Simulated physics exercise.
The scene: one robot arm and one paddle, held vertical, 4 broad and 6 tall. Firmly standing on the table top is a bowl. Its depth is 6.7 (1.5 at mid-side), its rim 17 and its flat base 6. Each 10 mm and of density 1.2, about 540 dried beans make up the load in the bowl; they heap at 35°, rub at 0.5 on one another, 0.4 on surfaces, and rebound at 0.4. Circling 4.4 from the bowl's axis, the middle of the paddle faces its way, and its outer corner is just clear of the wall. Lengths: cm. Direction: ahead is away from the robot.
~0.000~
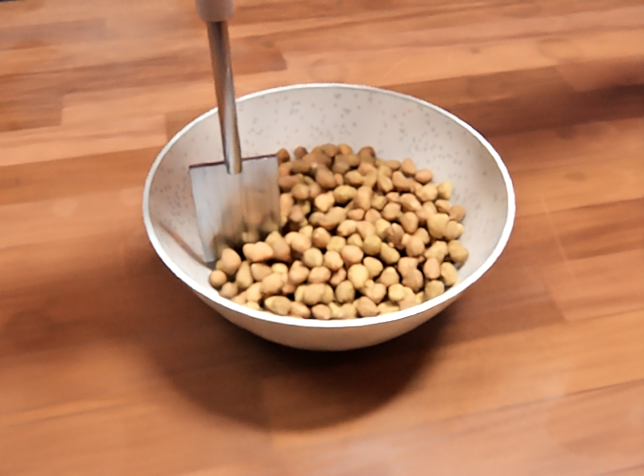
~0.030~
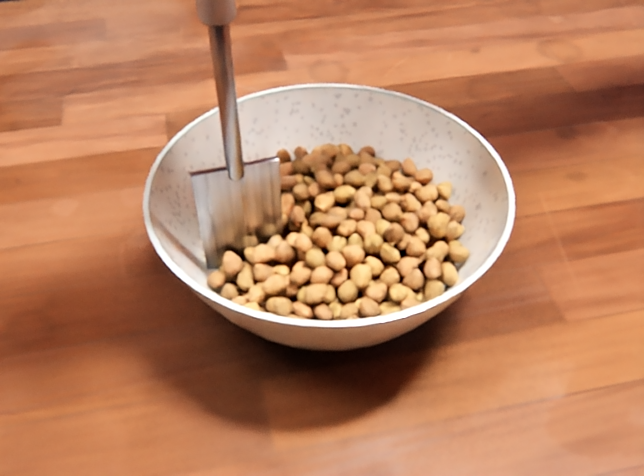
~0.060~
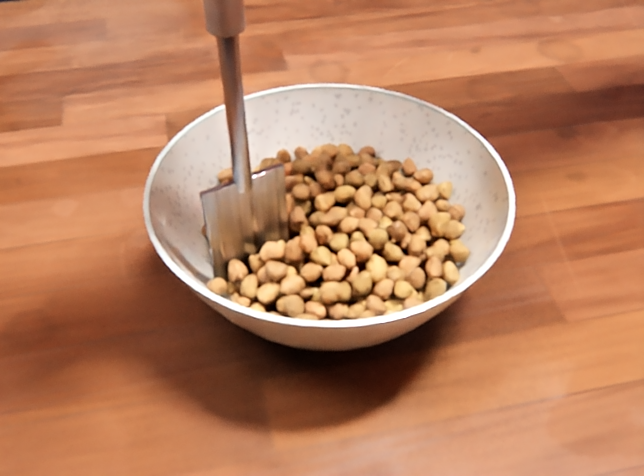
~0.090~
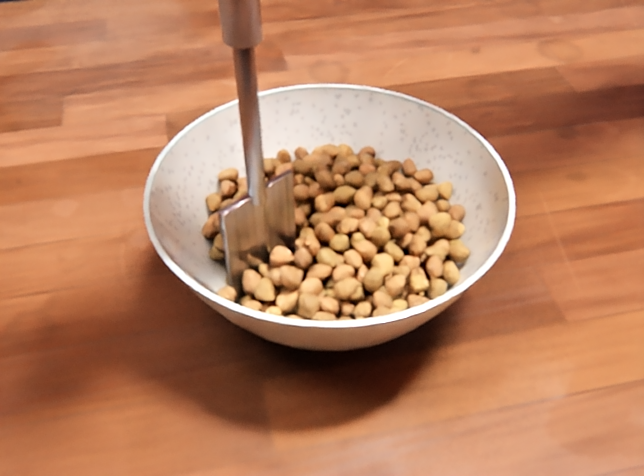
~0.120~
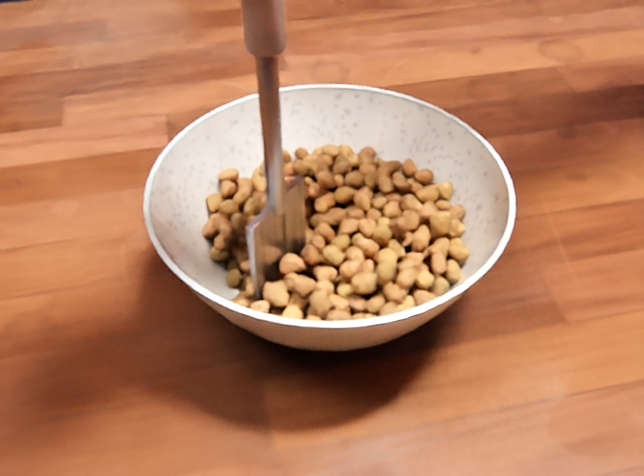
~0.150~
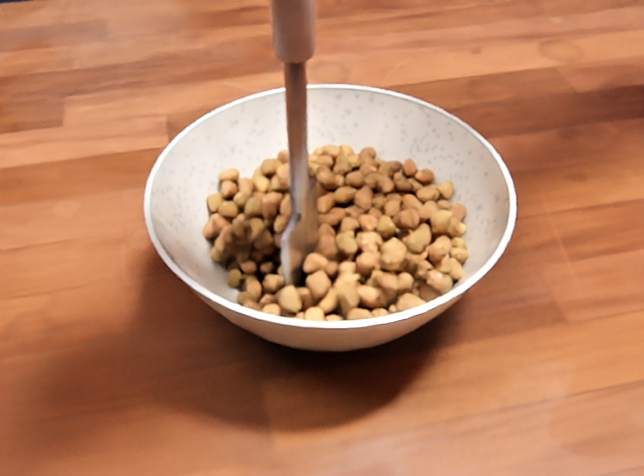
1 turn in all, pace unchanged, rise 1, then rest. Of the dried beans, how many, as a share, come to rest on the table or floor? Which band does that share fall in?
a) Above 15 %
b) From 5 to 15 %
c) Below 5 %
From 5 to 15 %.
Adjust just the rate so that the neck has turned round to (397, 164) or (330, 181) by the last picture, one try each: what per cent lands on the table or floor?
So, roughly 25 percent the first time and 15 percent the second.
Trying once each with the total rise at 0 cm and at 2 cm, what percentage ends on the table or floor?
Try one: Around 15 %; try two: Around 5 %.
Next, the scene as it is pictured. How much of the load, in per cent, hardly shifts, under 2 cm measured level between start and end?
Estimate: 45 per cent.
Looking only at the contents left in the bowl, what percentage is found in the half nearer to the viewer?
Close to 60 in a hundred.
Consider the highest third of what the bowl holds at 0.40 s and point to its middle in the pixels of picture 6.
That third sits centred at about (397, 165).
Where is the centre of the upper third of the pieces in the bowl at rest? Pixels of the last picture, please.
I'd say close to (277, 262).
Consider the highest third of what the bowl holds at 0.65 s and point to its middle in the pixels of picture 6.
Around (247, 174).
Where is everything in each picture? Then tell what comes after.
In the first picture, paddle neck at (230, 133), 0° round; upper third of the load around (338, 217), from x 210 to 460, top at y 150; 539 in the bowl.
In the second picture, paddle neck at (232, 138), 5° round; upper third of the load around (338, 218), from x 210 to 460, top at y 150.
In the third picture, paddle neck at (240, 151), 19° round; upper third of the load around (333, 222), from x 210 to 460, top at y 150.
In the fourth picture, paddle neck at (254, 163), 33° round; upper third of the load around (338, 223), from x 210 to 460, top at y 150.
In the fifth picture, paddle neck at (274, 172), 47° round; upper third of the load around (342, 228), from x 210 to 460, top at y 150.
In the sixth picture, paddle neck at (299, 179), 61° round; upper third of the load around (350, 228), from x 210 to 460, top at y 150; 539 in the bowl.
By 0.40 s, 177° round, highest piece 10 above the table; 534 in the bowl, 5 in flight or on the tool.
By 0.65 s, 293° round, highest piece 9 above the table; 501 in the bowl, 27 on the table or floor, 11 in flight or on the tool.
By 0.97 s, 0° round, highest piece 7 above the table; 482 in the bowl, 56 on the table or floor, 1 in flight or on the tool.
By 1.67 s, 0° round, highest piece 7 above the table; 482 in the bowl, 57 on the table or floor.
Final count, 482 in the bowl, 57 on the table or floor. That is 11 % on the table or floor.
